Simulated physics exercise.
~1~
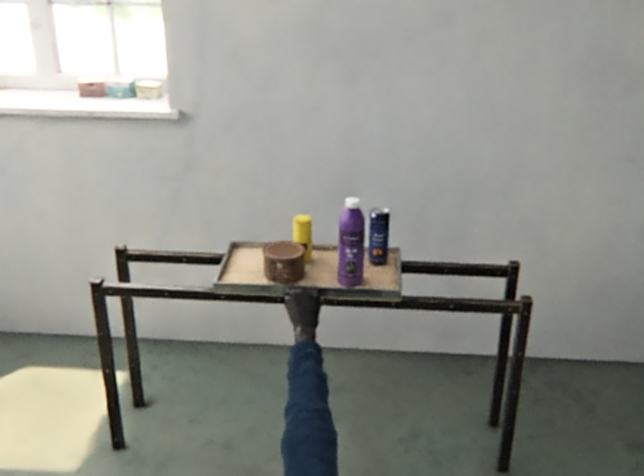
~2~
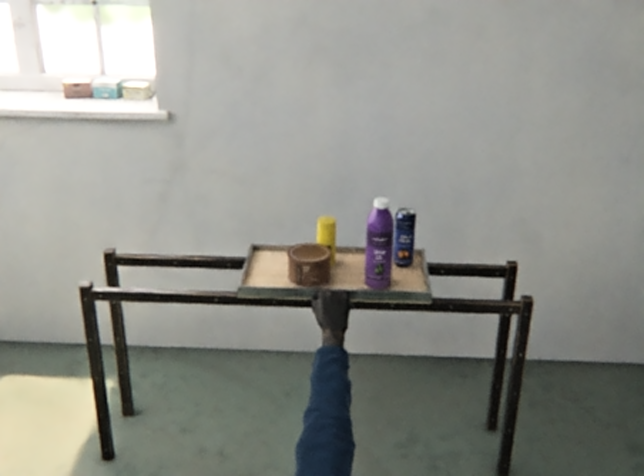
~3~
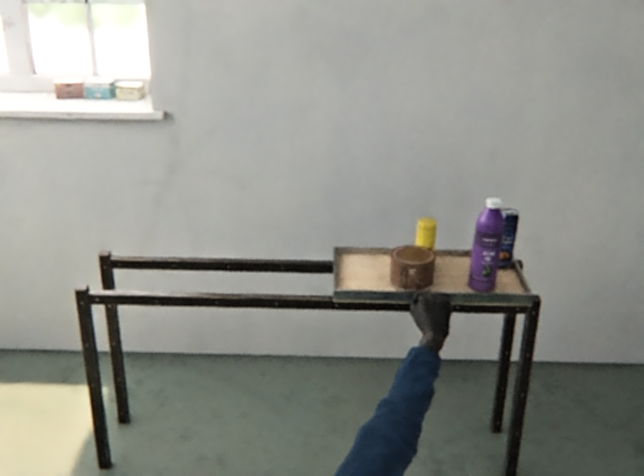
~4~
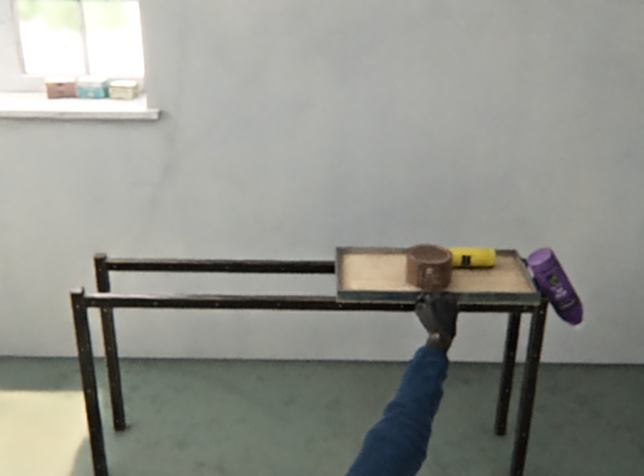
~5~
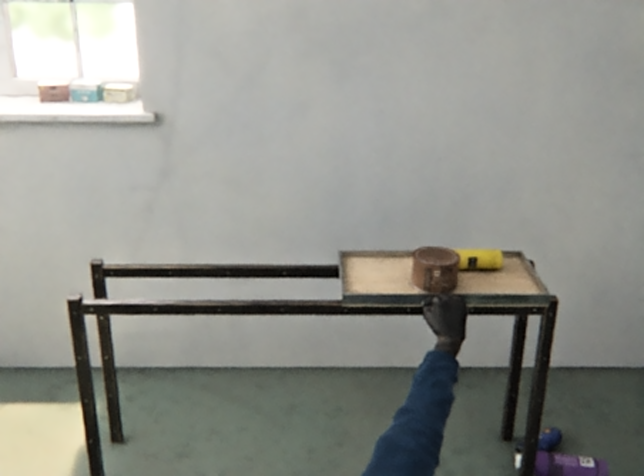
A shallow tray with a raised rim rests on two dark metal rails in a plain grey room with a window at the left, seen from the front and slightly above. It carries a brown tub at the left, a yellow shaker behind, and a purple bottle and a blue can at the right. A gloved hand in a blue sleeve pushes the tray right until it stops at the rails' end. The bottle and can topple over the right edge, while the shaker falls on its side. Finally, both lie on the floor, and the tub stays upright beside the fallen shaker.
